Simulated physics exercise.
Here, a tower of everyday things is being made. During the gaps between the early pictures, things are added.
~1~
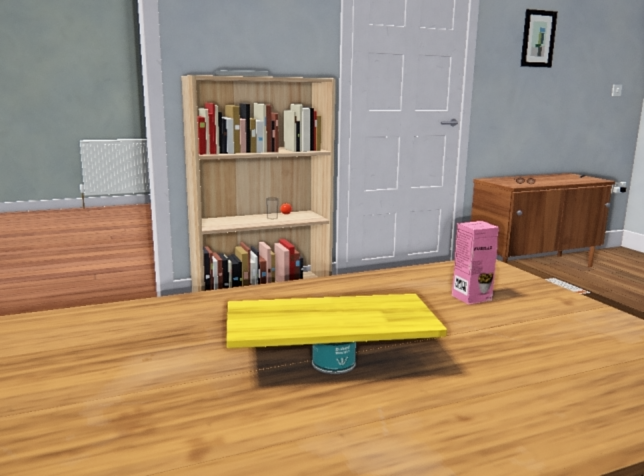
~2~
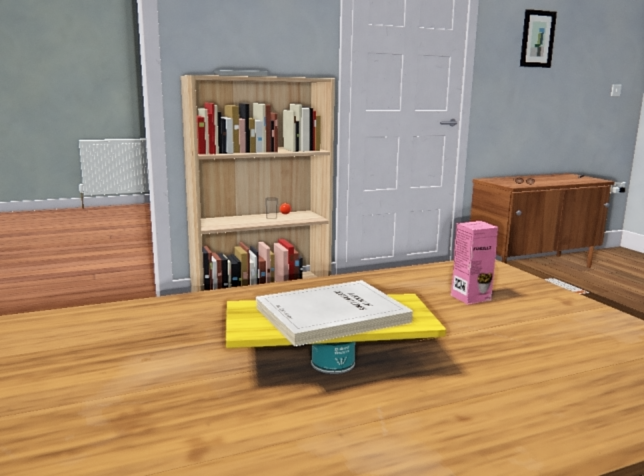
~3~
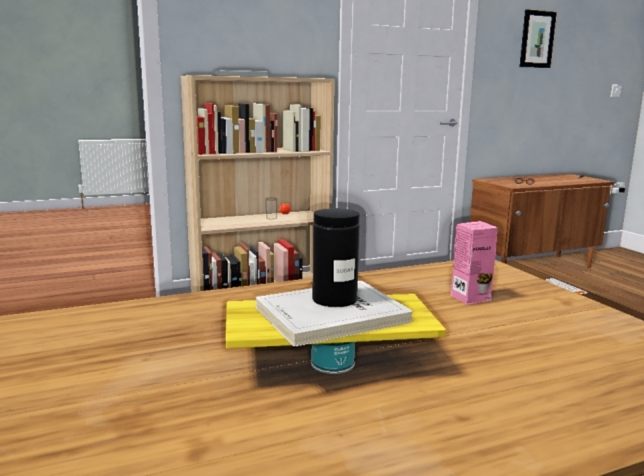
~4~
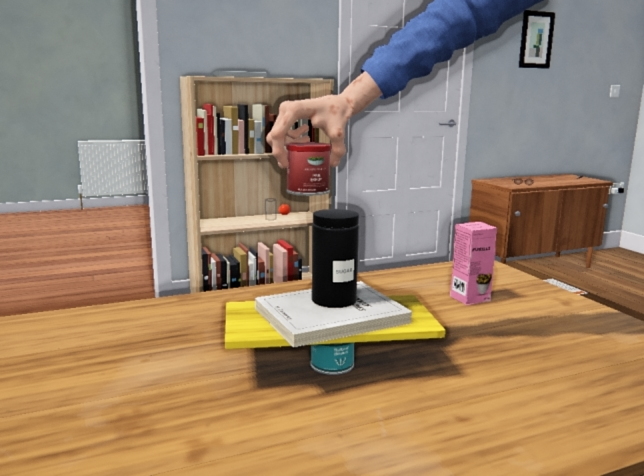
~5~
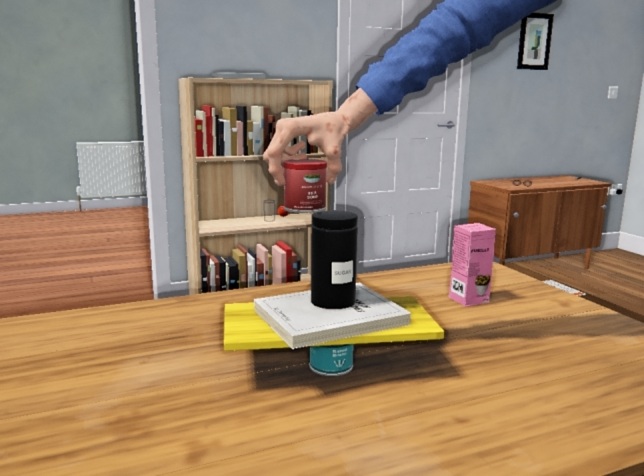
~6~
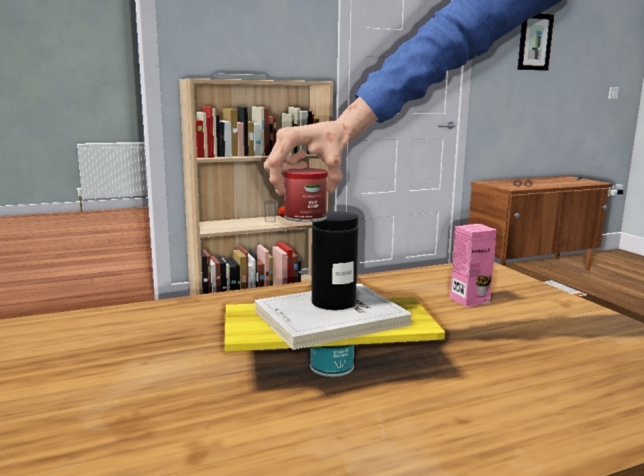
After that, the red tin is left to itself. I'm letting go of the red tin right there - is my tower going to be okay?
It is going to drop something.
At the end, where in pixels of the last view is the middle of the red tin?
The object winds up at approximately (180, 366).
Then, 0.30 s after the last picture, red tin now fallen.
Then, 0.50 s after the last picture, things are still on the move.
Then, 0.80 s after the last picture, as before.
Then, 1.00 s after the last picture, nothing new.
At rest, fallen, red tin; the other 5 in place. Seen from the same camera at the end, red tin near (180, 366). The pile gives way.
